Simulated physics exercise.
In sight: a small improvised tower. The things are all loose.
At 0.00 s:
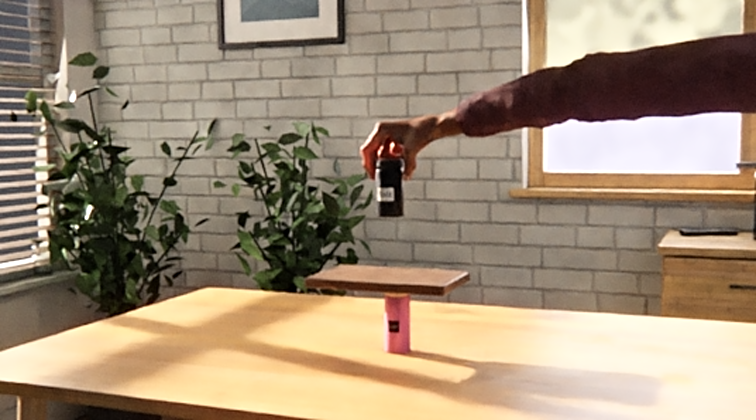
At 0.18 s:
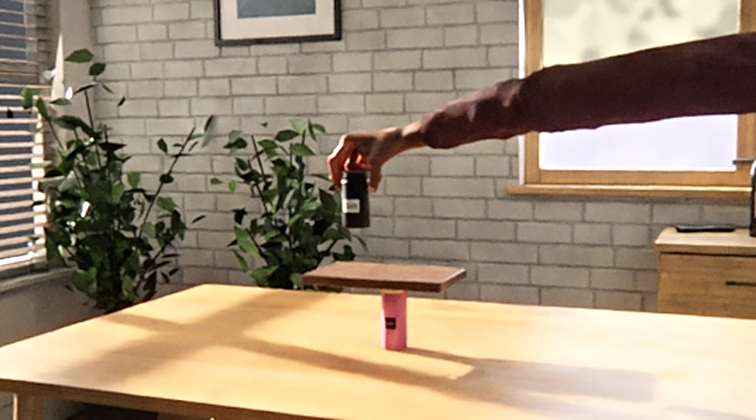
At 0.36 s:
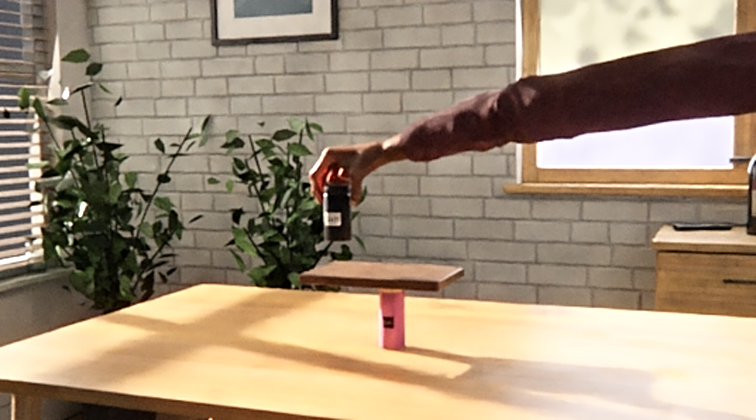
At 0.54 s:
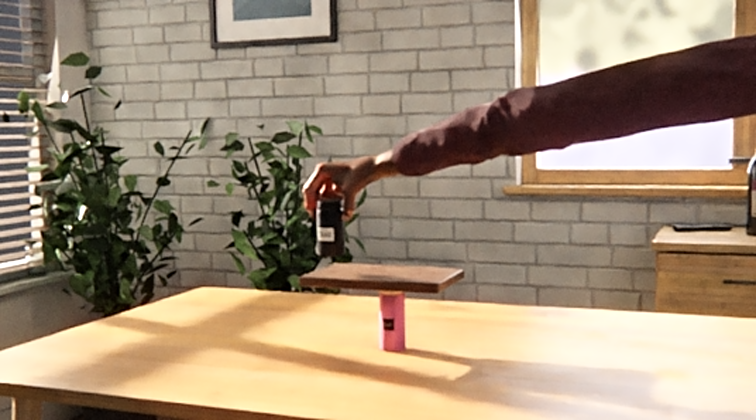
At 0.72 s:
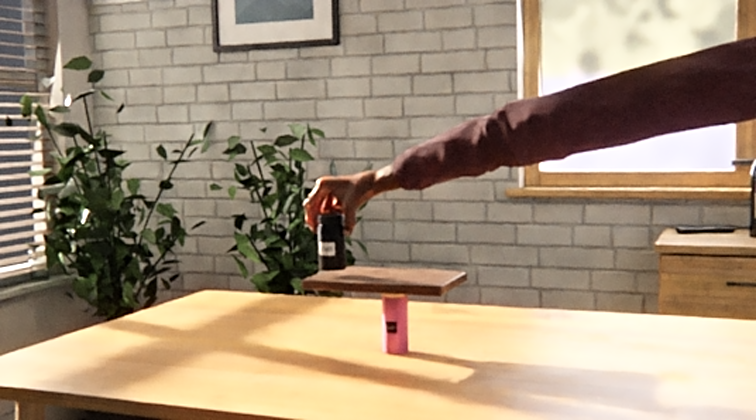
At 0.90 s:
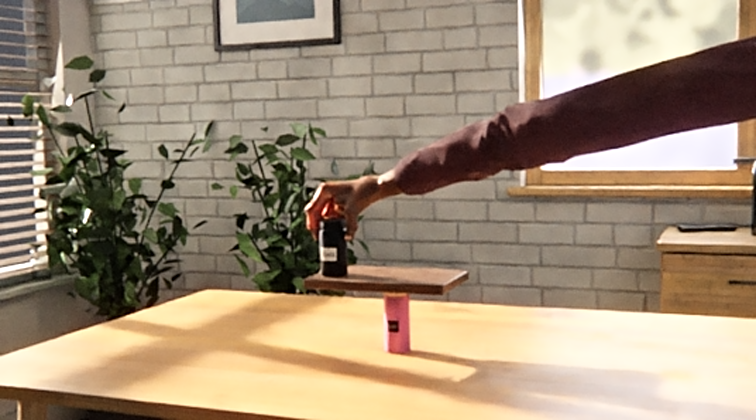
The video shows a hand holding a black shaker above a brown lid balanced on a pink cylinder on a wooden table. The hand moves left, lowers the shaker onto the lid's left end, and keeps hold of it.
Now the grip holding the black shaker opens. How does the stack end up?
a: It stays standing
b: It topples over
It topples over (b).
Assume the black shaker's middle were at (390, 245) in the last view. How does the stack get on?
Result: The stack stays stable.
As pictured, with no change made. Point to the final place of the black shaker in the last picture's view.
The object ends up somewhere around (306, 336).
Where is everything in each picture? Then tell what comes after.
The first frame shows still above its spot; black shaker (390, 188); brown lid (388, 279).
The second frame shows still above its spot; black shaker (356, 199); brown lid (385, 276).
The third frame shows still above its spot; black shaker (338, 212); brown lid (383, 275).
The fourth frame shows still above its spot; black shaker (331, 228); brown lid (383, 277).
The fifth frame shows still above its spot; black shaker (332, 242); brown lid (386, 280).
The sixth frame shows set down, still held; black shaker (334, 247); brown lid (387, 279).
Around 1.30 s, black shaker now fallen; brown lid rocked 72° from its first pose.
Around 1.80 s, brown lid now fallen; pink shaker rocked 39° from its first pose.
Finally (2.2 s), fallen, brown lid, black shaker and pink shaker. Final places as the last picture's camera would see them, black shaker near (306, 336). The stack comes apart.
